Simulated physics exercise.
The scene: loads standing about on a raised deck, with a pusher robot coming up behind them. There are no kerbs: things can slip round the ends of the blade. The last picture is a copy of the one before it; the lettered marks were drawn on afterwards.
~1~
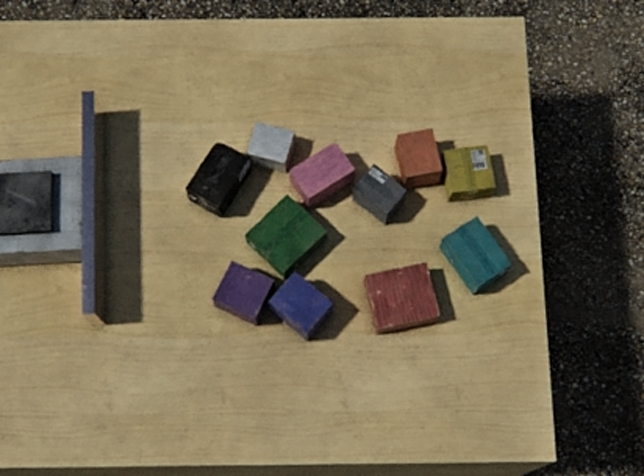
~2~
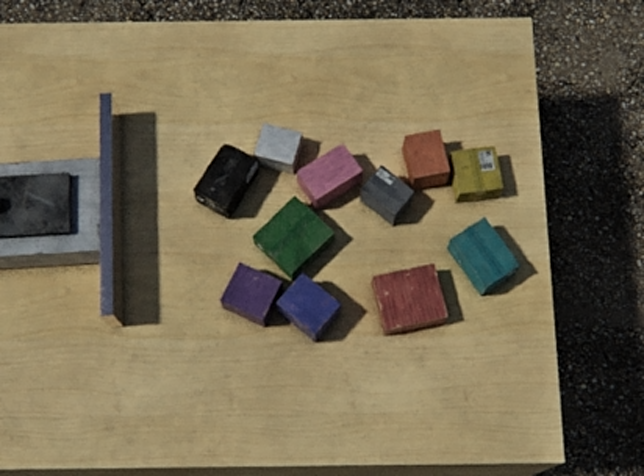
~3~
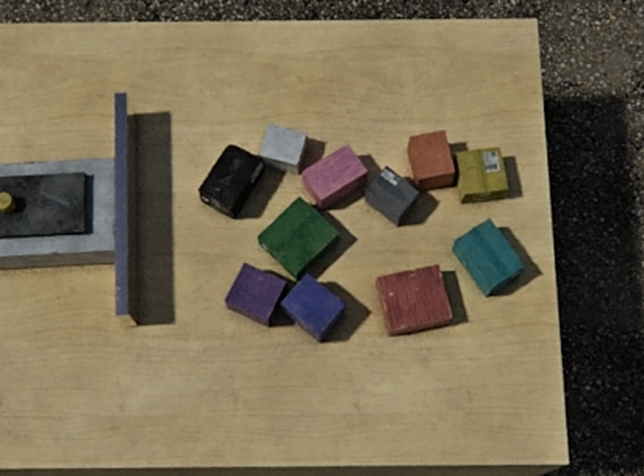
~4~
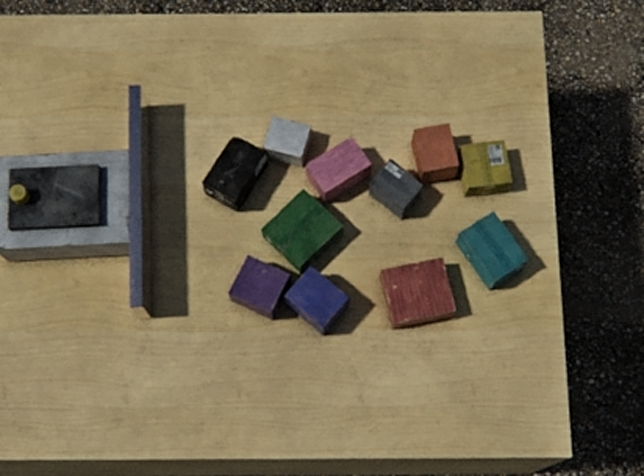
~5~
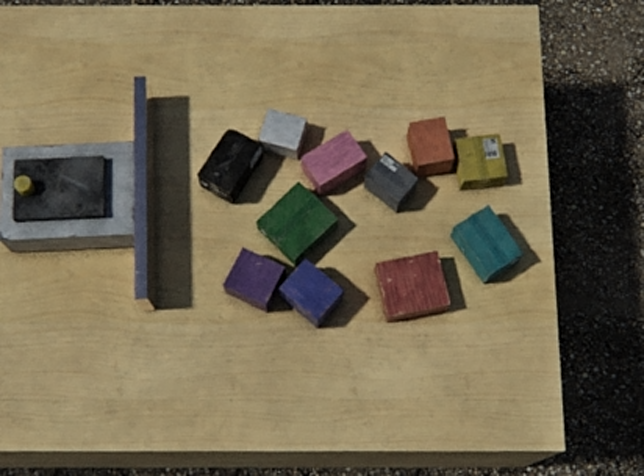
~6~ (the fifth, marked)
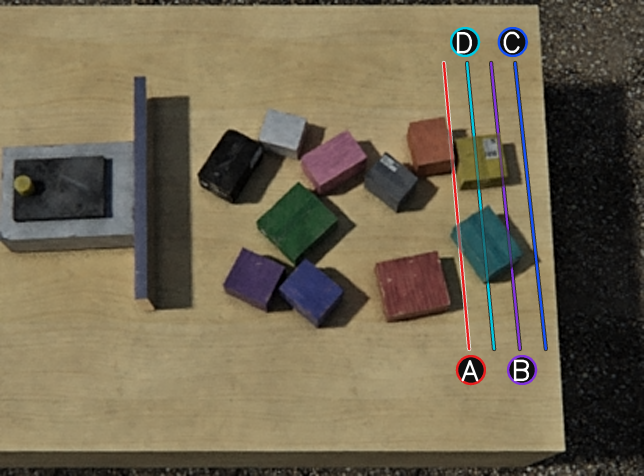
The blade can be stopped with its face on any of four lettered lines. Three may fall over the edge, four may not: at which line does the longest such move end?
The farthest such stop is A.
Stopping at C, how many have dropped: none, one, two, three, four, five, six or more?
By then, six or more.
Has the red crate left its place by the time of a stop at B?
Yes.
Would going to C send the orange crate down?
By then, yes.
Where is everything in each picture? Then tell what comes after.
Green box (287, 236); grey parcel (379, 194); blue crate (301, 307), in the first frame.
Robot (32, 205); red crate (409, 300), in the second frame.
Robot (48, 204); black parcel (231, 181), in the third frame.
Robot (62, 196); yellow parcel (484, 169), in the fourth frame.
Robot (66, 188); purple crate (255, 281); white crate (283, 134); green box (298, 224), in the fifth frame.
On the marked copy, A at (456, 201); B at (505, 201); C at (530, 201); D at (480, 201).
Taking A. A third of the way, robot (180, 188); blue crate (340, 298); white crate (288, 128).
Two thirds of the way, robot (294, 188); yellow parcel (503, 163); turquoise parcel (500, 241).
When it is over, robot (382, 188); turquoise parcel over the edge; yellow parcel over the edge; two fallen.
As for the rest, B drops seven; C drops eight; D drops five.
